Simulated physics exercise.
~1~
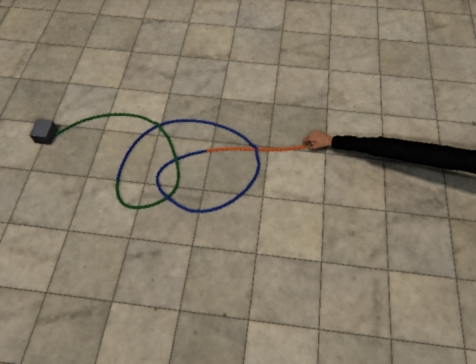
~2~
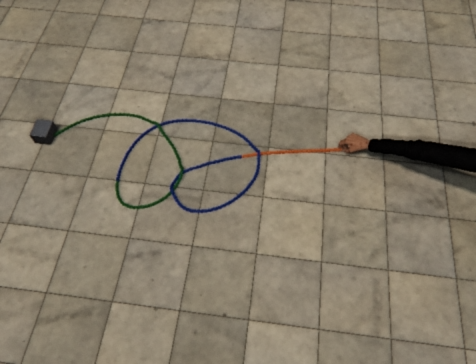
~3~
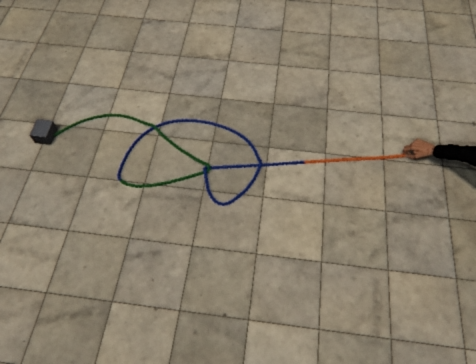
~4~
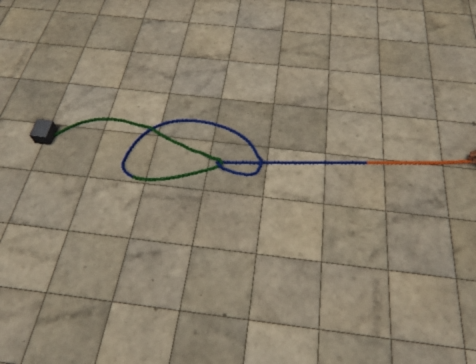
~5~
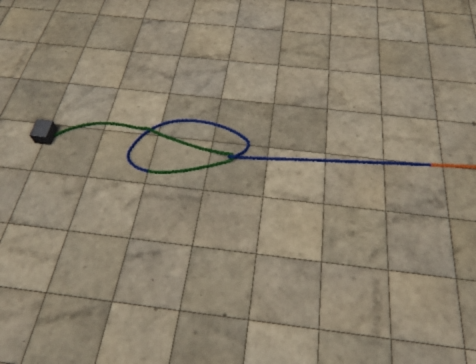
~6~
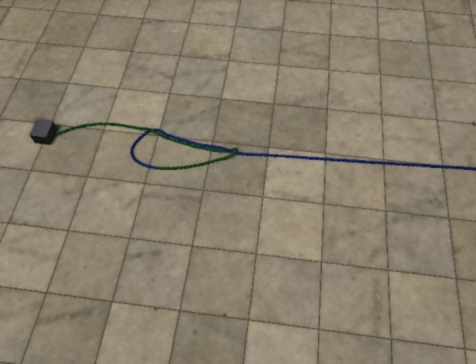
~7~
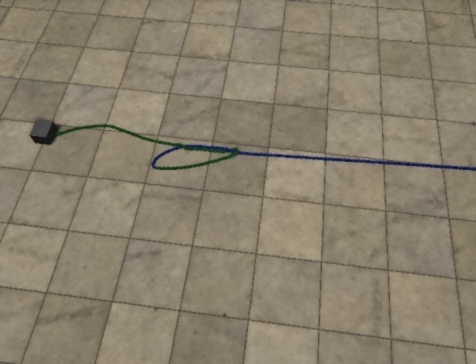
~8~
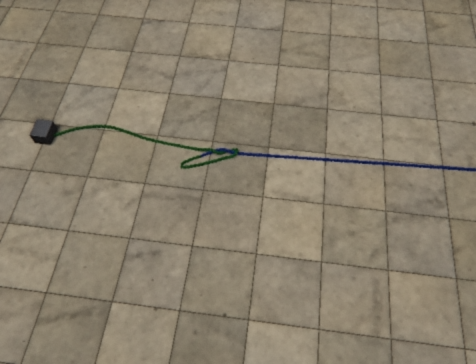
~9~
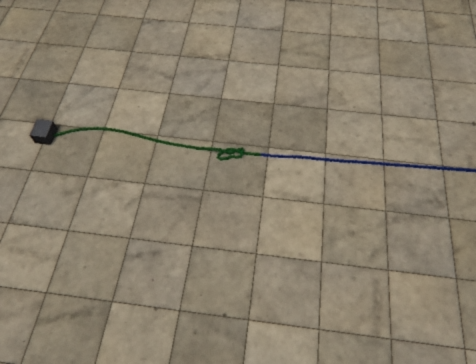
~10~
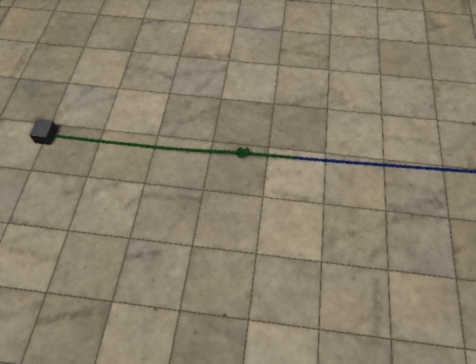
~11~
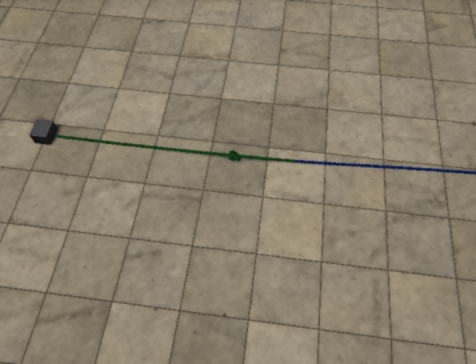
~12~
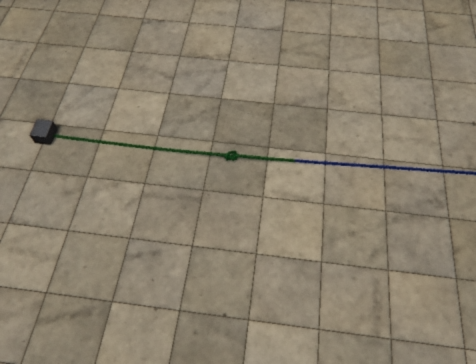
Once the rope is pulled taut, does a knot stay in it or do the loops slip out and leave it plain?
A knot stays in it. The loops tighten into a small green lump on the straight rope.
